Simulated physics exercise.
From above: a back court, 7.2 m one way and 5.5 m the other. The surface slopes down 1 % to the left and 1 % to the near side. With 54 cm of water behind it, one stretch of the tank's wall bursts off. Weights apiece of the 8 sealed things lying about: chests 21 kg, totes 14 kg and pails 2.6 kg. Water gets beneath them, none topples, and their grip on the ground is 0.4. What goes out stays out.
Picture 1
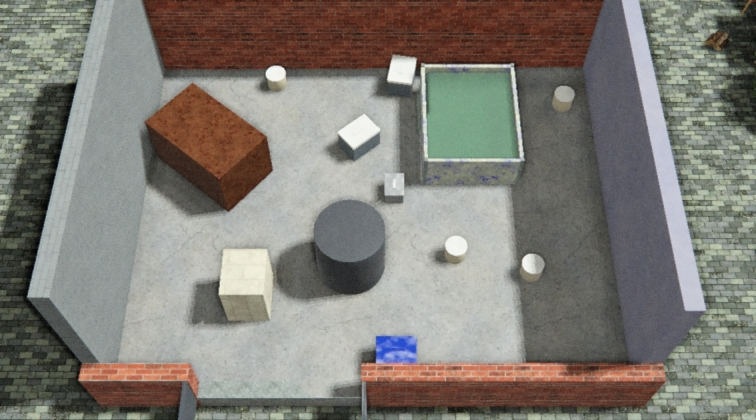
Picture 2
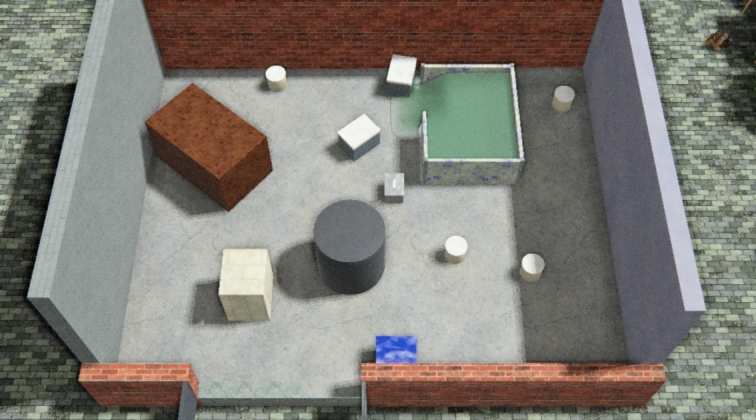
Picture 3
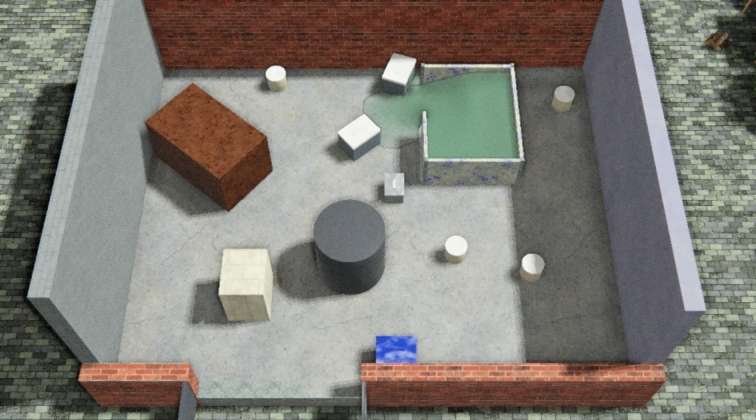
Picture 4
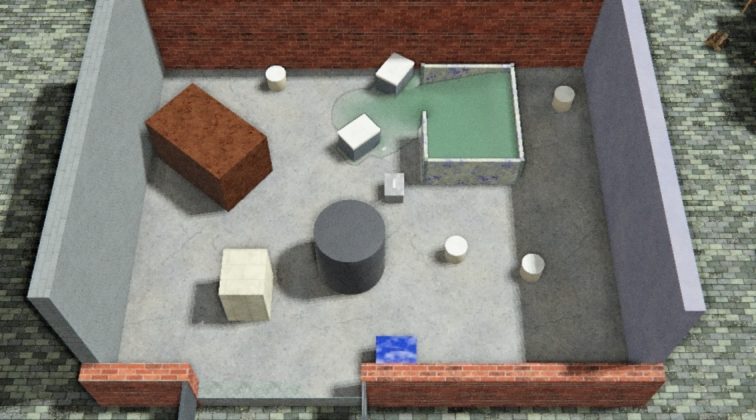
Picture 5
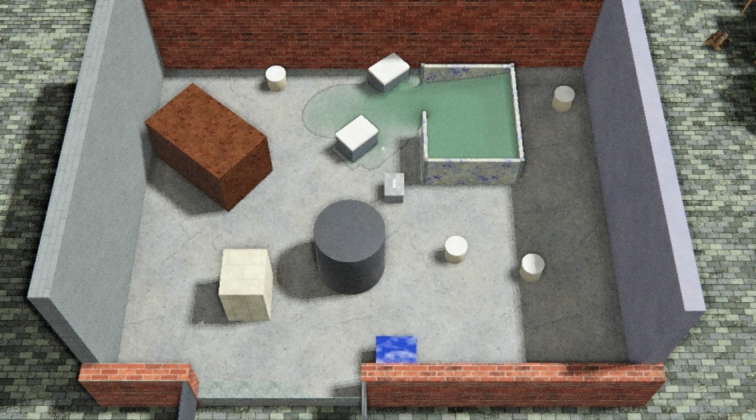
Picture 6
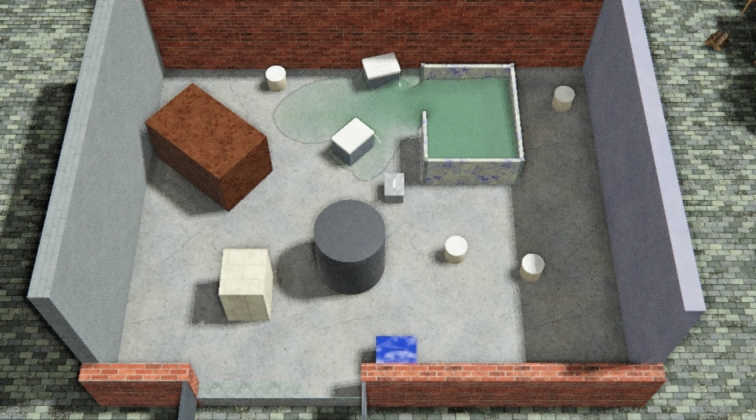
Green water pours through a gap in the left wall of a tank at the back of a walled concrete court, seen from high above by a still camera. A rust-brown block, a dark grey cylinder, a cream block and a blue chest stand around it, among small pale boxes and pails. The water spreads leftward across the floor, and the white box by the back wall slides left and turns, then the one below it shifts slightly.
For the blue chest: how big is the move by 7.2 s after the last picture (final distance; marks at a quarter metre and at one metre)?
The blue chest holds its place.
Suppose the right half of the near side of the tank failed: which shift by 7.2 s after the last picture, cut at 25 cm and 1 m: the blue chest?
In that case the blue chest gets carried off.
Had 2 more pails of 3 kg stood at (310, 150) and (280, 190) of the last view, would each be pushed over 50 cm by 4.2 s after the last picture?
In that order: More, more.
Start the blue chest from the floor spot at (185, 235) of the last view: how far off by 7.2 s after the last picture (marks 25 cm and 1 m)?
It holds its place.
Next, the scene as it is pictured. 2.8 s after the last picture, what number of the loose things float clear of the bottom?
I count 2.
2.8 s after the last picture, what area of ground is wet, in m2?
About 18 m2.
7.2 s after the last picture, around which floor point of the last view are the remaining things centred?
At about (388, 187).
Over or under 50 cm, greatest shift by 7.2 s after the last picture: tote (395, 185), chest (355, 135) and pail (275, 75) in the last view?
In that order: Short of it, over, past it.
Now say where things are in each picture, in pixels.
The blue chest at (397, 350), on the bottom; water covers 2.5 m2; 0 of 8 have shifted, in the first picture.
The blue chest at (397, 350), on the bottom; 2.9 m2 under water; 0 of 8 have shifted, in the second picture.
The blue chest at (397, 350) rests on the ground; 3.4 m2 under water; 0 of 8 have shifted, in the third picture.
The blue chest at (397, 350) rests on the ground; 4.0 m2 under water; 1 of 8 have shifted, in the fourth picture.
The blue chest at (397, 350), on the bottom; water covers 4.7 m2; 1 of 8 have shifted, in the fifth picture.
The blue chest at (397, 350) rests on the ground; 5.6 m2 under water; 2 of 8 have shifted, in the sixth picture.
Then, 0.9 s after the last picture the blue chest is near (397, 350), 0.0 m from its start, aground; 0 of 8 are out; 1 afloat.
Then, 2.8 s after the last picture the blue chest is near (397, 350), 0.0 m from its start, aground; 0 of 8 are out; 2 afloat.
Then, 4.8 s after the last picture the blue chest is near (397, 350), 0.0 m from its start, aground; 0 of 8 are out; 2 afloat.
Then, 7.2 s after the last picture the blue chest is near (397, 350), 0.0 m from its start, aground; 0 of 8 are out; 2 afloat.
